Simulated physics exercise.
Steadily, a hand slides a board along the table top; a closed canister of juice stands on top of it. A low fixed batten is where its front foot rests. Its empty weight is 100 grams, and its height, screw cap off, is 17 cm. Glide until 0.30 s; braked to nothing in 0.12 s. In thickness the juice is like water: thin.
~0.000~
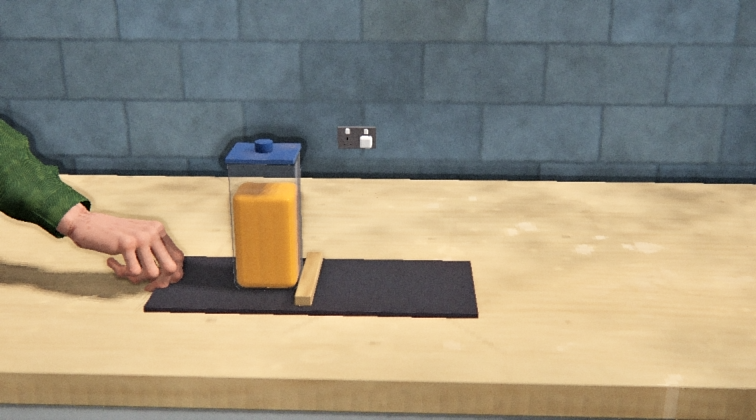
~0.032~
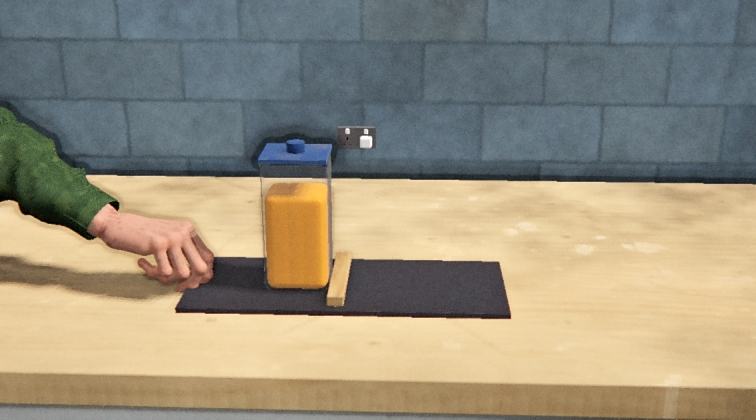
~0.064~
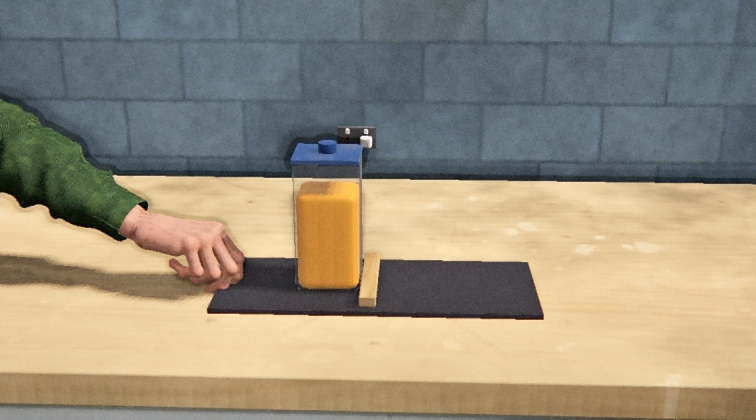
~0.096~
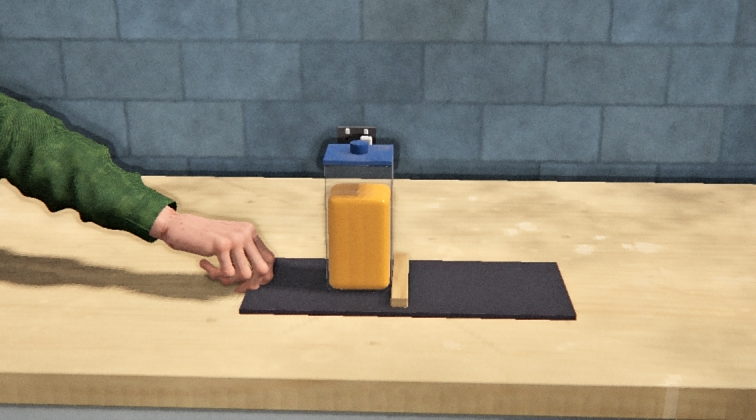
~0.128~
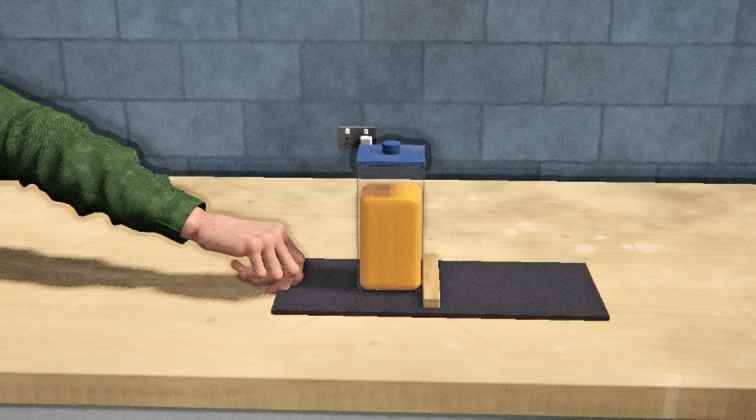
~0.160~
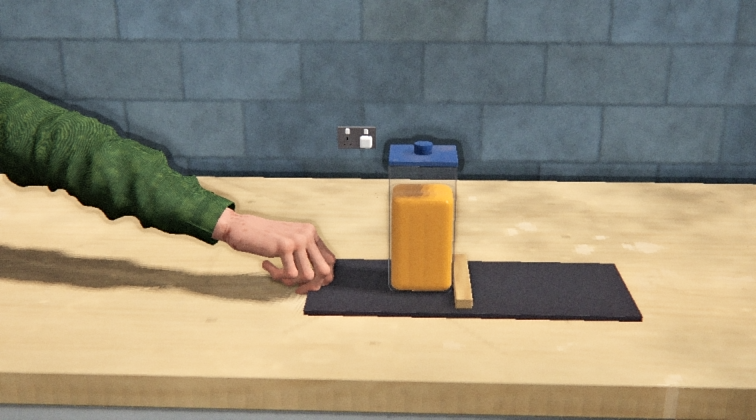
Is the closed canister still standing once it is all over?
Tipped over.
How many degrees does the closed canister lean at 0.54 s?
I'd put it at close to 66 degrees off upright.
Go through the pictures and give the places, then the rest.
In the first picture, 0.0 cm from the start; closed canister, level (236, 189) left, (296, 190) right, rim (296, 159).
In the second picture, 3.8 cm from the start; closed canister, level (267, 189) left, (328, 190) right.
In the third picture, 7.7 cm from the start; closed canister, level (299, 188) left, (359, 189) right.
In the fourth picture, 11.5 cm from the start; closed canister, level (330, 190) left, (390, 190) right.
In the fifth picture, 15.4 cm from the start; closed canister, level (361, 190) left, (419, 190) right.
In the sixth picture, 19.2 cm from the start; closed canister, level (393, 191) left, (453, 192) right.
Then, 0.42 s in, the board moves at 0.00 m/s; the closed canister leans 20°.
Then, 0.54 s in, the closed canister lies on its side.
Then, 0.70 s in, the closed canister lies on its side.
Then, 0.92 s in, the closed canister lies on its side.
Finally, the closed canister lies on its side.
